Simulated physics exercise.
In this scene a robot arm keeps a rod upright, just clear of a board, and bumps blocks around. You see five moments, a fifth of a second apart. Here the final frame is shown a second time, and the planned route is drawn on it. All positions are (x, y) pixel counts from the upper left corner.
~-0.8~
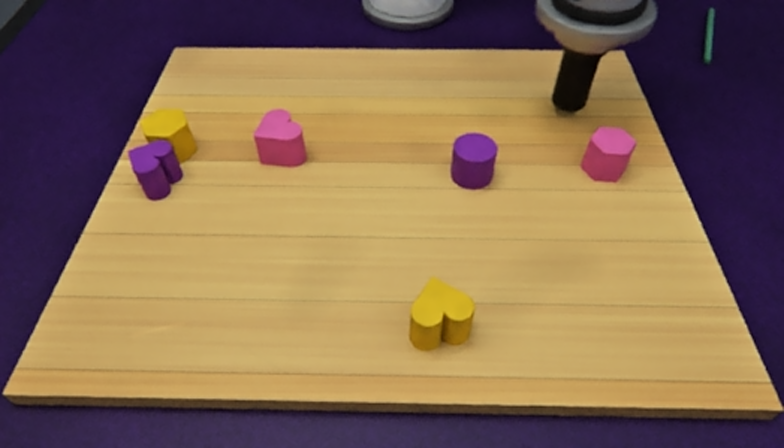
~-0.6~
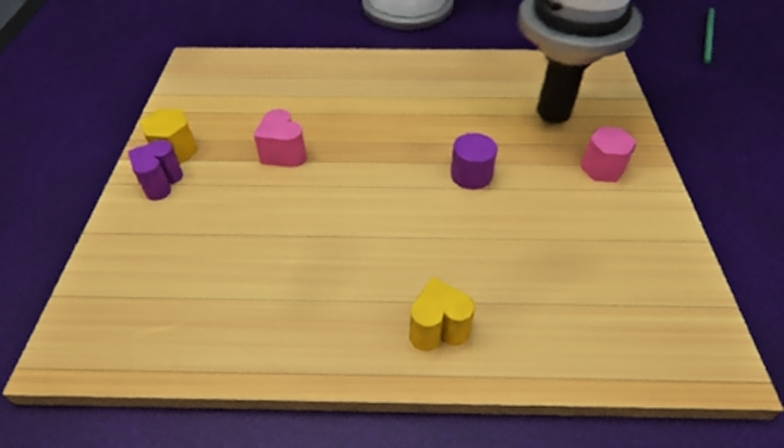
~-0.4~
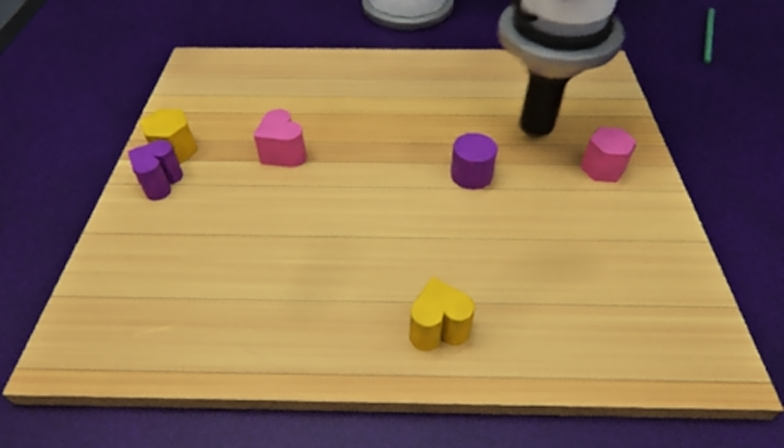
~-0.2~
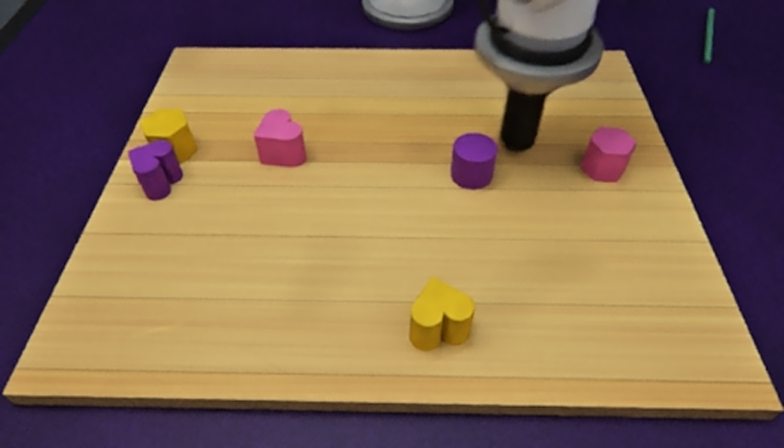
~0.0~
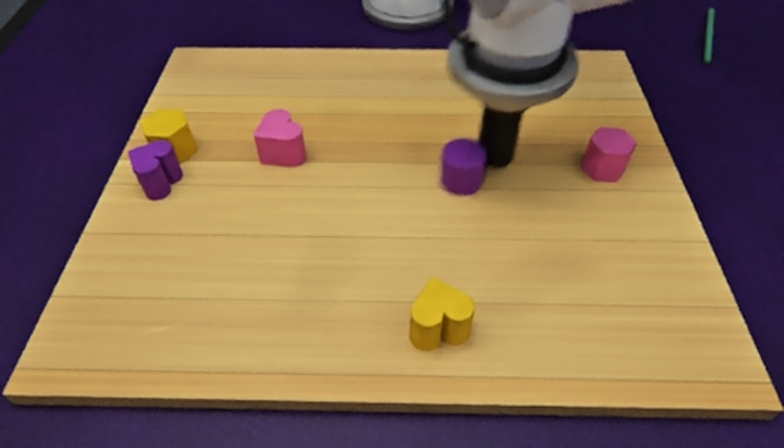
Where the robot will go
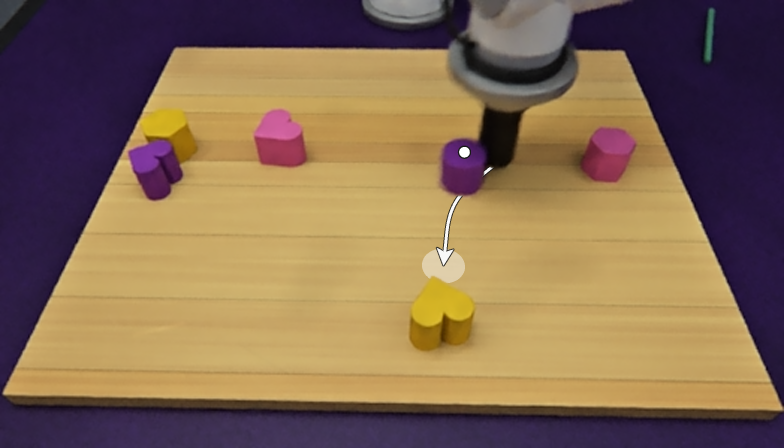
A robot arm with a black rod moved left and toward the viewer over a wooden board of yellow, pink and purple blocks, then nudged the round purple block slightly left and nearer the viewer.
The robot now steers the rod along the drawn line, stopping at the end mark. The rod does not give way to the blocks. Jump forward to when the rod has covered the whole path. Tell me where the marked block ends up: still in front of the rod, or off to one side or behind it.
It escapes to one side.
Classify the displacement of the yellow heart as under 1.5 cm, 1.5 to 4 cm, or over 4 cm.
My prediction: Under 1.5 cm.
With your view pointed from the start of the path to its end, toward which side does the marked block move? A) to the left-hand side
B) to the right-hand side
My pick is B.
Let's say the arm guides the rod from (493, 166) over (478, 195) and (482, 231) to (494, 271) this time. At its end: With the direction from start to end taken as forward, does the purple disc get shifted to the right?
Final answer: Yes.
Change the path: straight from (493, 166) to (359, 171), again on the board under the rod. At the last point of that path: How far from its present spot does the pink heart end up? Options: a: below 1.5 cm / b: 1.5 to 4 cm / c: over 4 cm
a.
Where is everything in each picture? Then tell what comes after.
In the first frame, tip of the rod at (568, 103), middles of tops, yellow heart at (441, 303), purple disc at (476, 146).
In the second frame, rod at (554, 114), nothing pushed.
In the third frame, rod at (537, 126), nothing pushed.
In the fourth frame, rod at (517, 141), nothing pushed.
In the fifth frame, rod at (495, 157), yellow heart at (441, 303), purple disc at (464, 152).
The line goes from (493, 166) through (464, 191) and (448, 225) to (443, 266); the dot is on the purple disc.
What follows on the original path. One third of the way, rod at (465, 182); purple disc at (426, 170).
Two thirds of the way, rod at (449, 216); purple disc at (410, 179).
At the end, rod at (444, 257); yellow heart unmoved; purple disc at (410, 179).
